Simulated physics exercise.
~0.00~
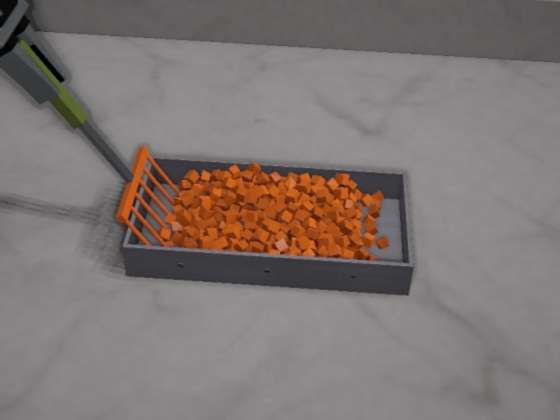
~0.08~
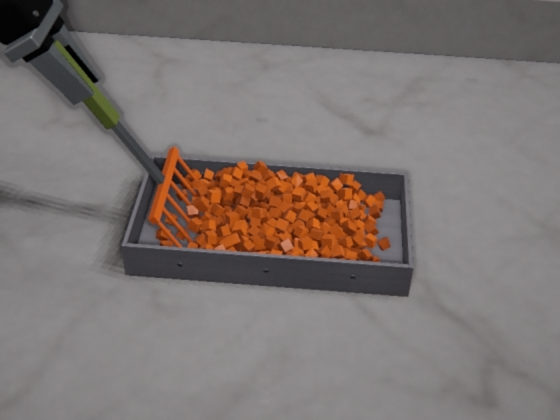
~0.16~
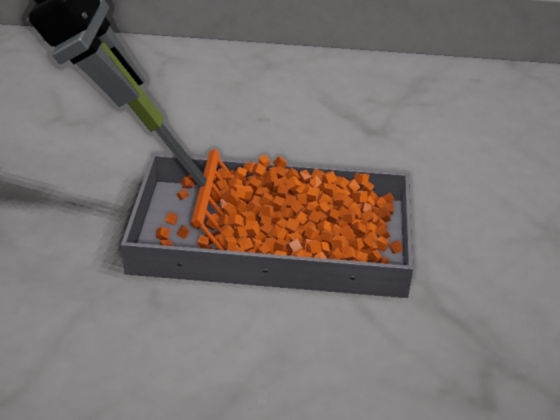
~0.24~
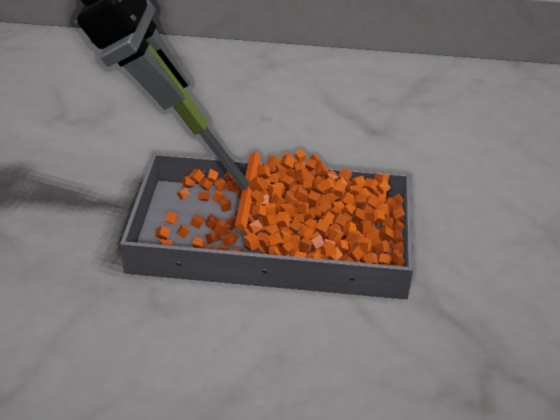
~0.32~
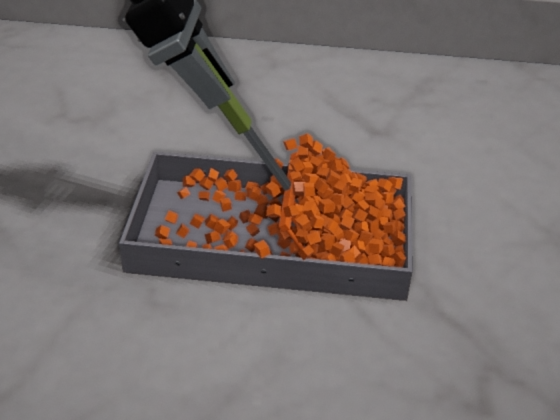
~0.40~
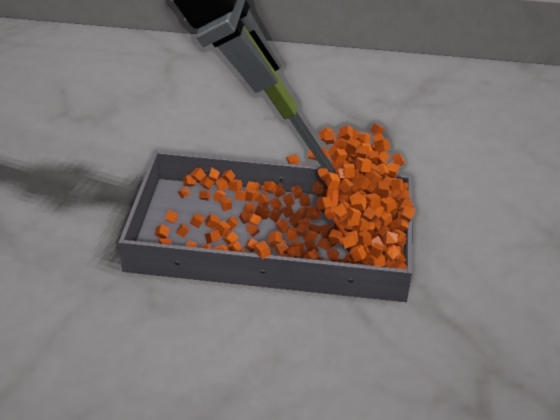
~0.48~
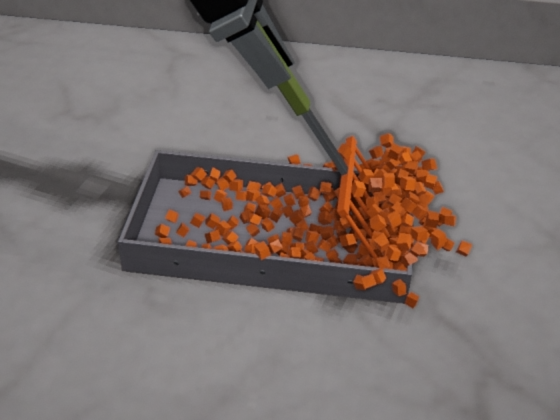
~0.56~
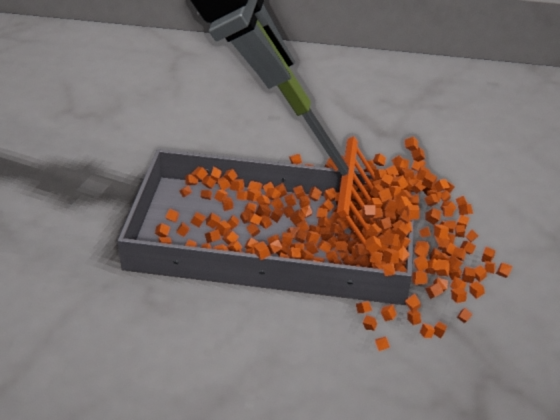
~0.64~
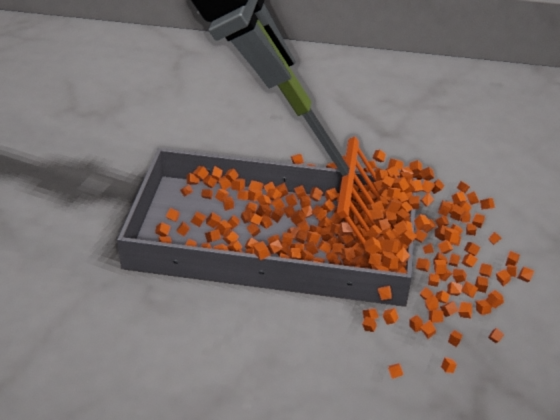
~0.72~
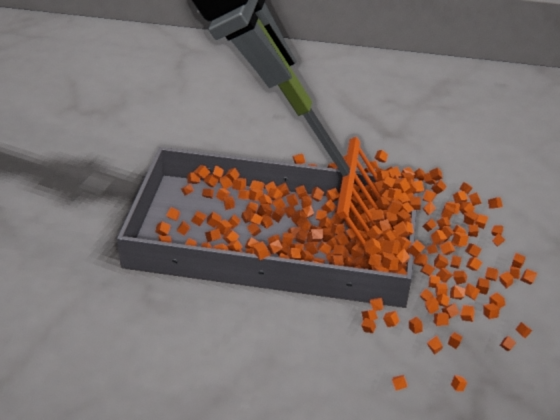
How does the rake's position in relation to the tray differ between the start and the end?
At the start the rake is at the left end of the tray, and by the end it stands near the right end.
An orange rake held by a dark robot arm with a green band stands at the left end of a grey tray on a pale marble table, seen from above at a slant. The tray is filled with small orange vegetable dice. The rake sweeps right, pushing the dice into a steep heap at the right end and leaving a scattering behind it. The heap swells over the right wall, and many dice spill and tumble onto the table. The rake stops near that wall, with most dice still in the tray and the rest strewn beyond it.
